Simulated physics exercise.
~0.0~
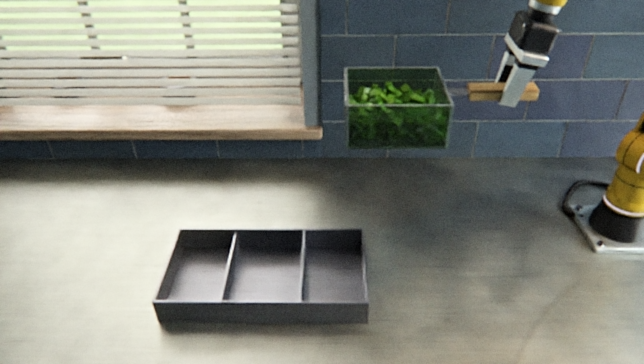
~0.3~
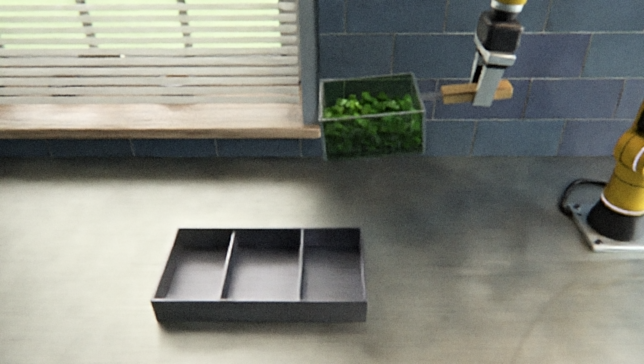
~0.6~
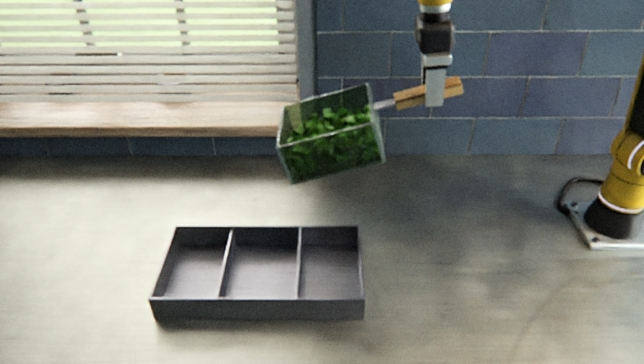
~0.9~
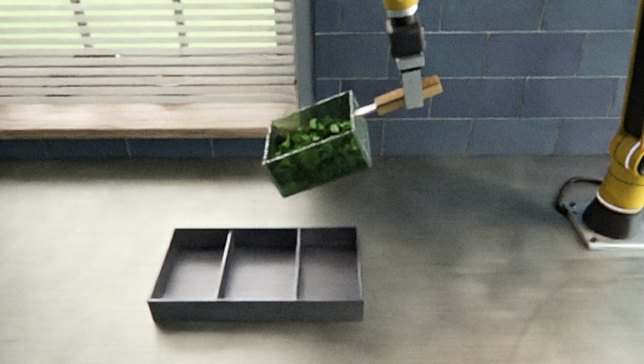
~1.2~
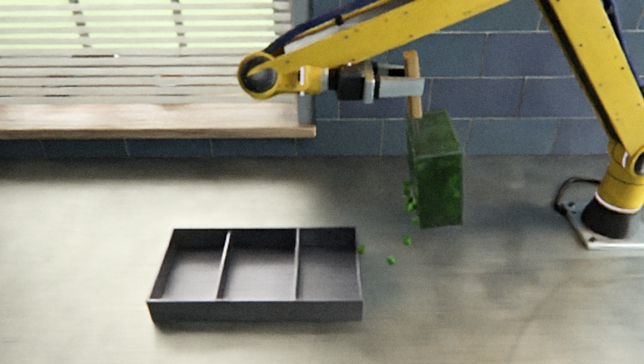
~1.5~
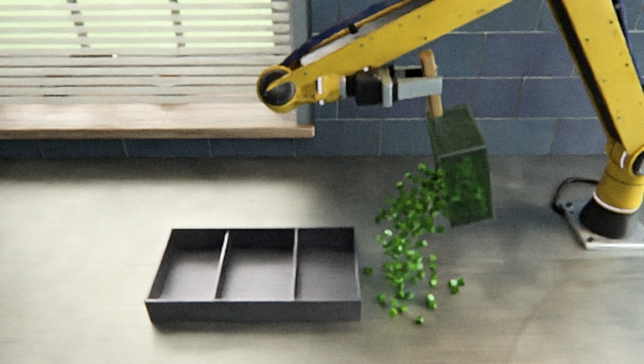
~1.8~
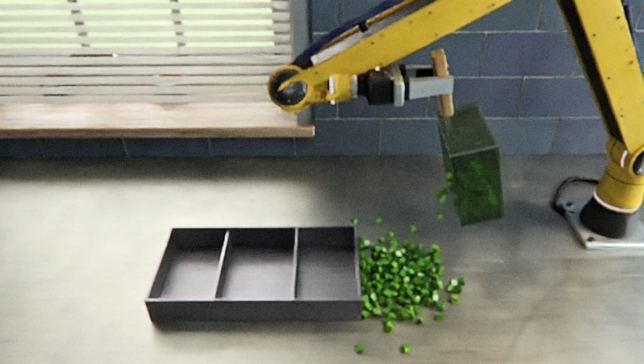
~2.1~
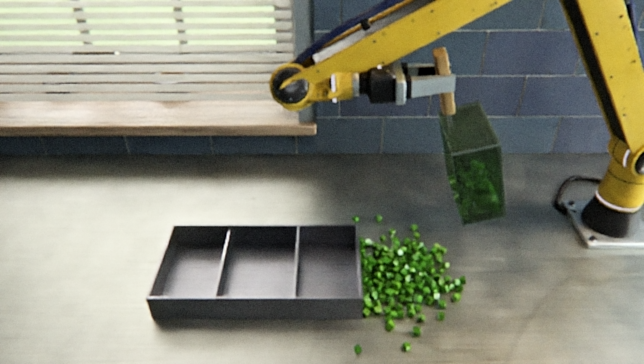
Yellow robot arm carrying a clear box of green pieces left, then tipping it and spilling many beside an empty divided tray.
